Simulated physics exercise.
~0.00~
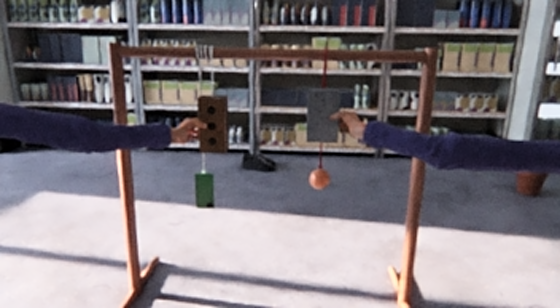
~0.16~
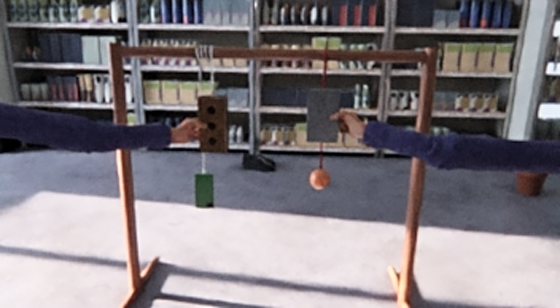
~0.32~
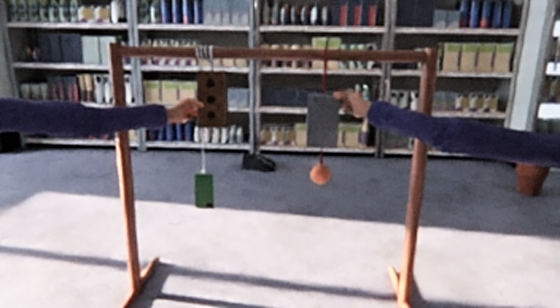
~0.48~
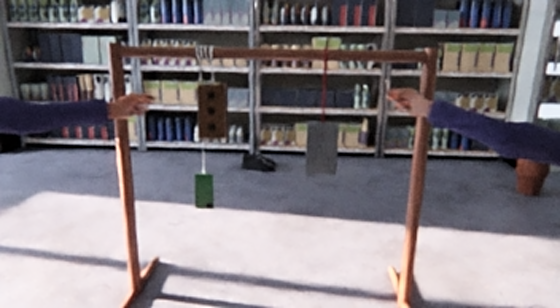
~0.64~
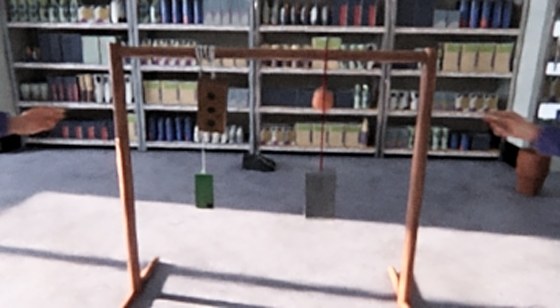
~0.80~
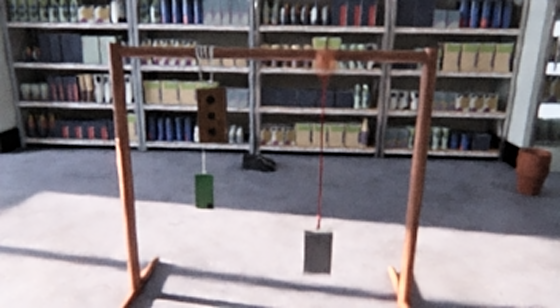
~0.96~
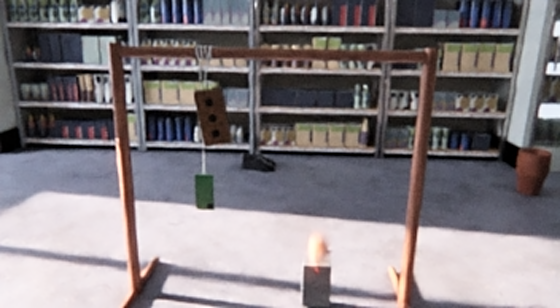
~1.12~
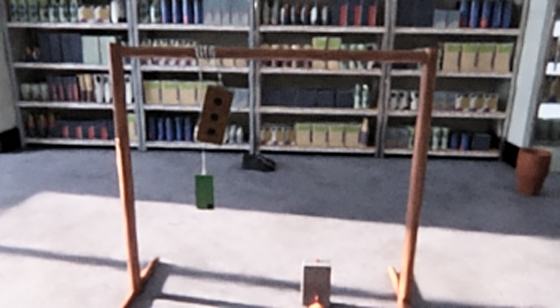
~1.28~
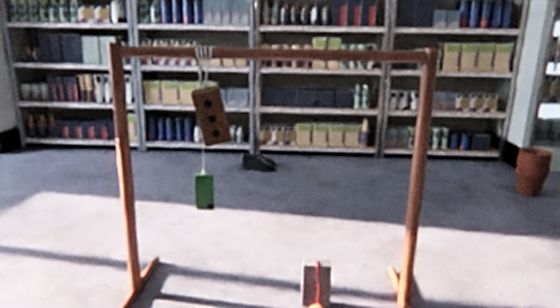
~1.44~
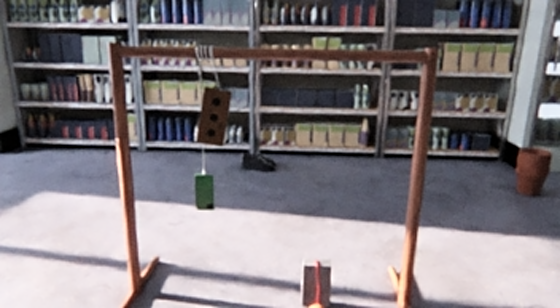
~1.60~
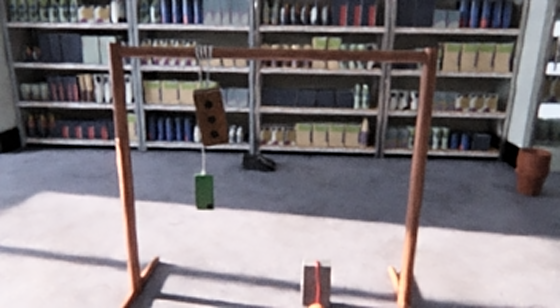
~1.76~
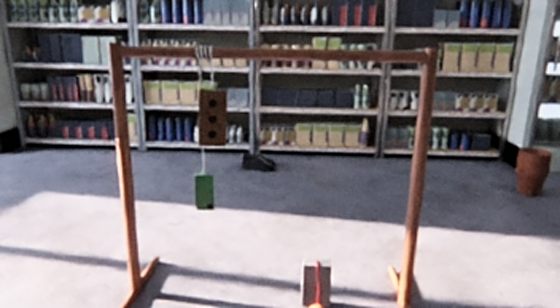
In front of store shelves, two hands let go of a brick and a grey paver hanging from a wooden rail; the brick stayed up, swaying slightly above a green phone, while the paver dropped to the floor, pulling an orange ball up and over.
